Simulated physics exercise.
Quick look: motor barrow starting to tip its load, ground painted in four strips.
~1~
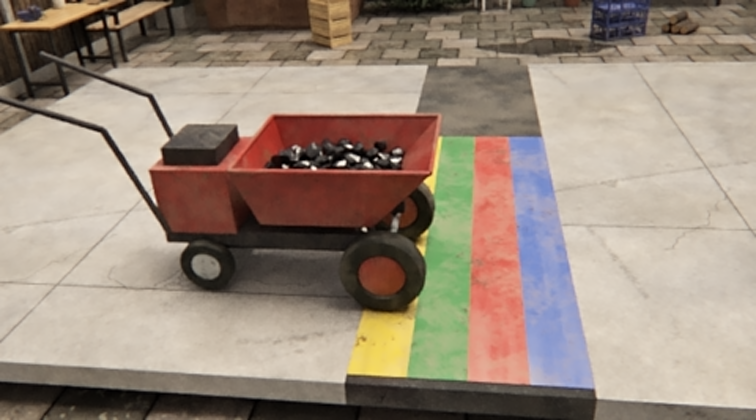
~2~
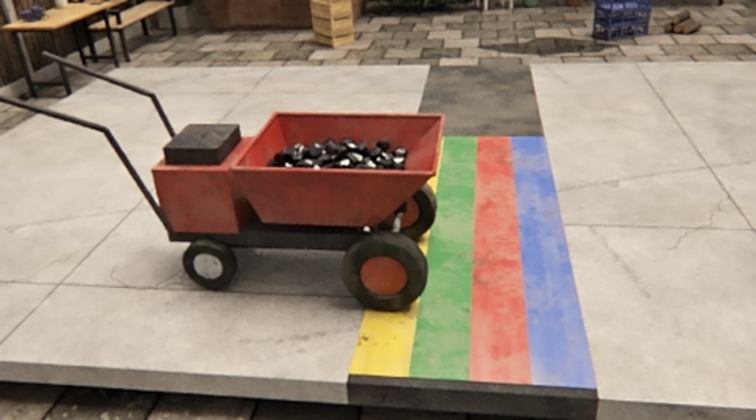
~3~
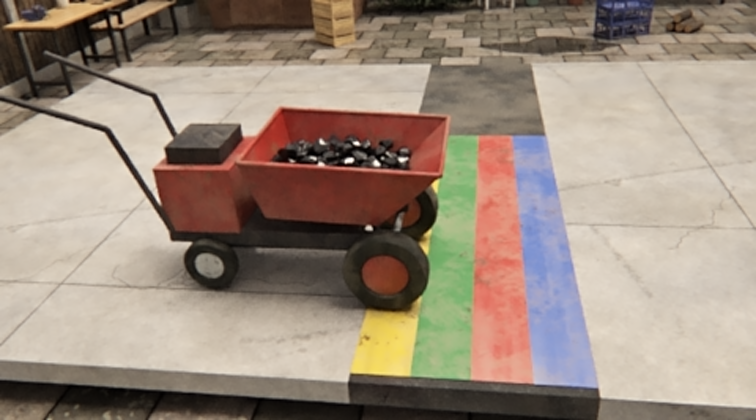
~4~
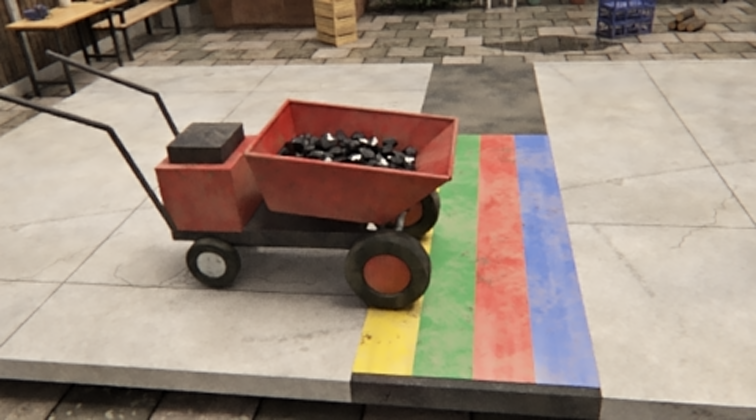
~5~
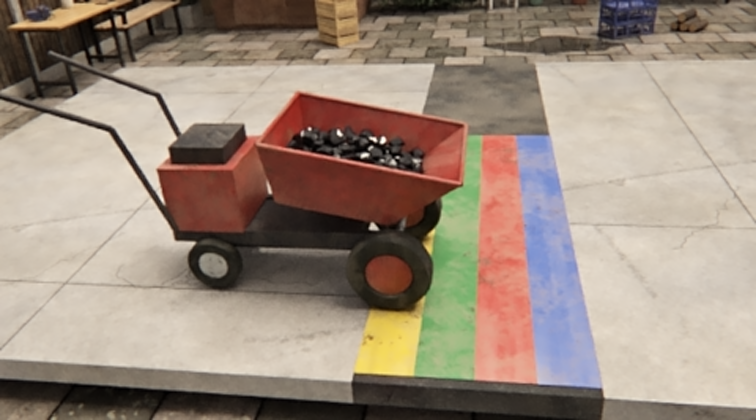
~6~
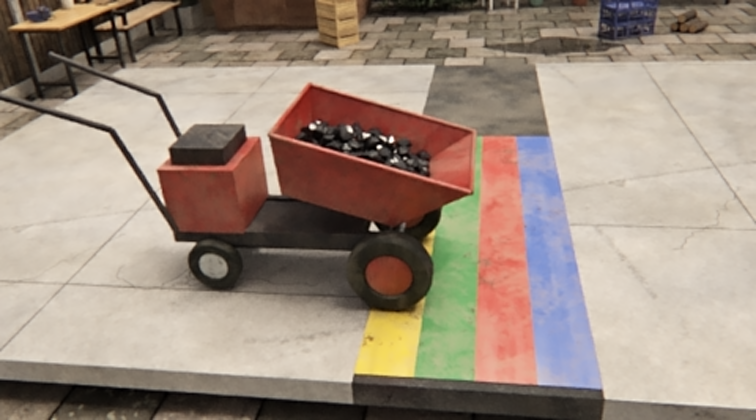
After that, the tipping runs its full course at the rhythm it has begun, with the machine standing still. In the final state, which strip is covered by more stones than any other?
The blue strip is.
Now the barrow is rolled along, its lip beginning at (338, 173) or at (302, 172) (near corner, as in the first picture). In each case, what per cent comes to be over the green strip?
40 % then 40 %.
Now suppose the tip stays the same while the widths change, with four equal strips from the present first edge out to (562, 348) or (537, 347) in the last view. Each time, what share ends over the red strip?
Shares in turn: 0 %; 0 %.
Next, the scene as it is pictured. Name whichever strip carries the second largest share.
The next spot goes to the strip in red.
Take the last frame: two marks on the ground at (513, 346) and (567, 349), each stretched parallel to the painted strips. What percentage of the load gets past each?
I reckon some 70 per cent and some 30 per cent.
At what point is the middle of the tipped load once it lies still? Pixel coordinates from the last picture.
I'd say the middle ends up at about (553, 271).
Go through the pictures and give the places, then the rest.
Lip of the skip near (430, 174), level; top of the load near (315, 169), lumps of coal; yellow strip near (385, 335); green strip near (440, 338); red strip near (497, 340); blue strip near (556, 343), in the first frame.
Lip of the skip near (434, 174), level; top of the load near (318, 168), in the second frame.
Lip of the skip near (440, 176), tipped barely; top of the load near (322, 165), in the third frame.
Lip of the skip near (449, 179), tipped a little; top of the load near (329, 160), in the fourth frame.
Lip of the skip near (460, 185), tipped a little; top of the load near (327, 155), in the fifth frame.
Lip of the skip near (471, 193), tipped clearly; top of the load near (335, 150); yellow strip near (392, 334); green strip near (447, 337); red strip near (505, 340); blue strip near (564, 344), in the sixth frame.
Shortly afterwards, skip tipped steeply; the whole lot in the skip.
Next, skip tipped steeply; the bulk in the skip; only a few over the red strip; a little over the blue strip.
Some moments later, skip tipped right over; near a quarter in the skip; a little over the red strip; near half over the blue strip; a little off the paint.
In the end, skip tipped right over; near a quarter in the skip; none at all over the yellow strip; none at all over the green strip; a little over the red strip; near half over the blue strip; near a quarter off the paint.
